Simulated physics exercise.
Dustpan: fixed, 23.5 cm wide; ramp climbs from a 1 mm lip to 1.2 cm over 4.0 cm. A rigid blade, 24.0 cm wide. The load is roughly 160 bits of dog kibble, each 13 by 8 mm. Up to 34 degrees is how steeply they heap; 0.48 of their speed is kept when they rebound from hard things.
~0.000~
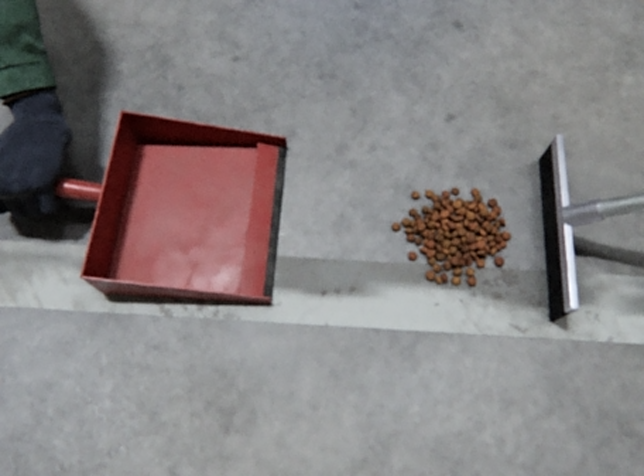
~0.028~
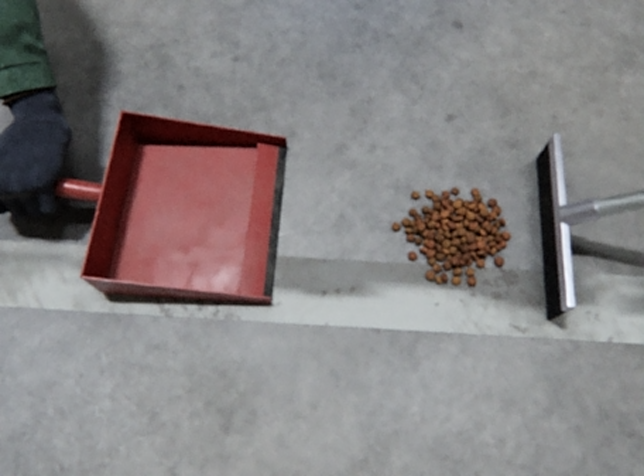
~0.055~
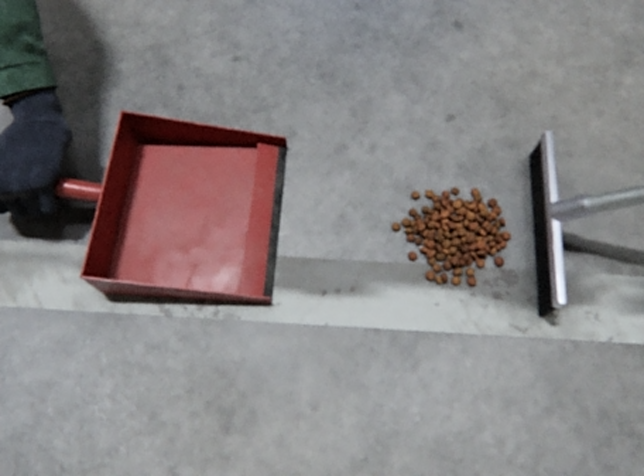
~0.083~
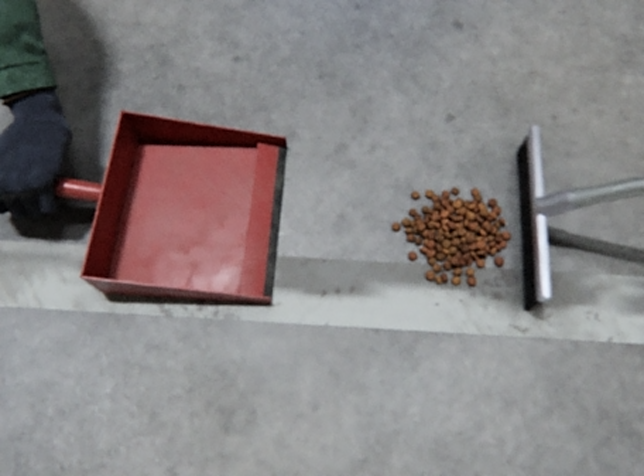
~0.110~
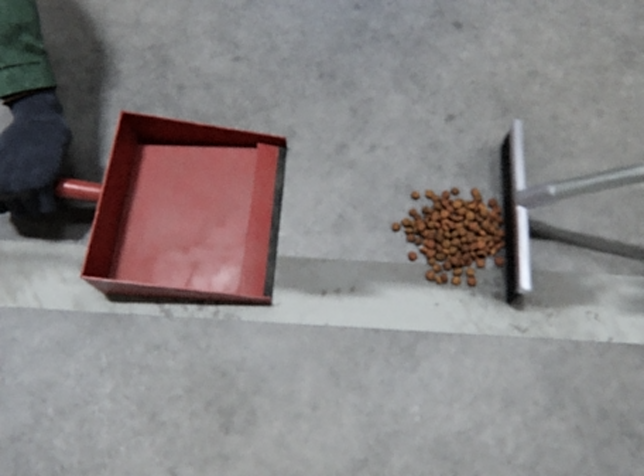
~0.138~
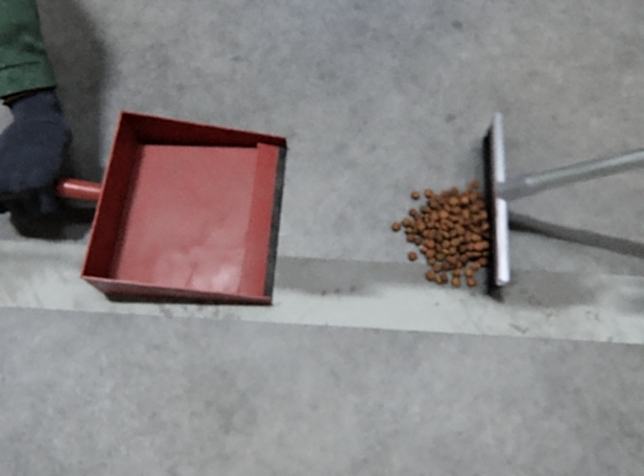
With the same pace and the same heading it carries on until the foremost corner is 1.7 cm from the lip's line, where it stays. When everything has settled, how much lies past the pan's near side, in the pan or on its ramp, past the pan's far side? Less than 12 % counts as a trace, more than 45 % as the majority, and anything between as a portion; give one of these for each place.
Near side - a trace, pan - a portion, far side - a portion.
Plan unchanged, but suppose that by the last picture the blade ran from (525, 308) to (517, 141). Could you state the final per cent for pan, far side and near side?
The pan gets 50, the far side 5 and the near side 5.
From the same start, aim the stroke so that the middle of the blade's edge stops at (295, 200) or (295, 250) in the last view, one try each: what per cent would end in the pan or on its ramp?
About 60 % and 55 %.
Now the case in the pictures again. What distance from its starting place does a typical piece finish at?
Around 28 centimetres.
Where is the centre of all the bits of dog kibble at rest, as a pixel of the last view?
Roughly (276, 179).
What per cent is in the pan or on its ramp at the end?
Estimate: Close to 40 %.
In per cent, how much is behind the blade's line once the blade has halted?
Some 20 percent of it.
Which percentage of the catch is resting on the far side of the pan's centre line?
Roughly 90 percent.
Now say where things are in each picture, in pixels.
Blade from (570, 308) to (556, 142), moved 0.0 cm, 0 of the pieces shifted so far; middle of the pieces at (458, 227); pan at (187, 215), in the first frame.
Blade from (567, 307) to (554, 141), moved 0.4 cm, 0 of the pieces shifted so far; middle of the pieces at (458, 227), in the second frame.
Blade from (558, 303) to (546, 138), moved 1.5 cm, 0 of the pieces shifted so far; middle of the pieces at (458, 227), in the third frame.
Blade from (543, 297) to (532, 133), moved 3.3 cm, 0 of the pieces shifted so far; middle of the pieces at (458, 227), in the fourth frame.
Blade from (523, 289) to (515, 127), moved 5.8 cm, 5 of the pieces shifted so far; middle of the pieces at (458, 227), in the fifth frame.
Blade from (501, 280) to (496, 120), moved 8.5 cm, 78 of the pieces shifted so far; middle of the pieces at (456, 228); pan at (187, 215). Its pace works out near 0.97 m/s, heading 21 degrees away from the viewer's side, in the sixth frame.
After 0.29 s, middle of the blade 15 cm from the lip; 0 % over the lip, far side 5 %, near side 0 %.
Then, at 0.39 s, middle of the blade 6 cm from the lip; 0 % over the lip, far side 10 %, near side 0 %.
After 0.63 s, middle of the blade 2 cm from the lip; 40 % over the lip, far side 20 %, near side 5 %.
At rest (1.2 s), near side 5 %, pan 40 %, far side 20 %, in front of the lip or behind the blade 40 %.
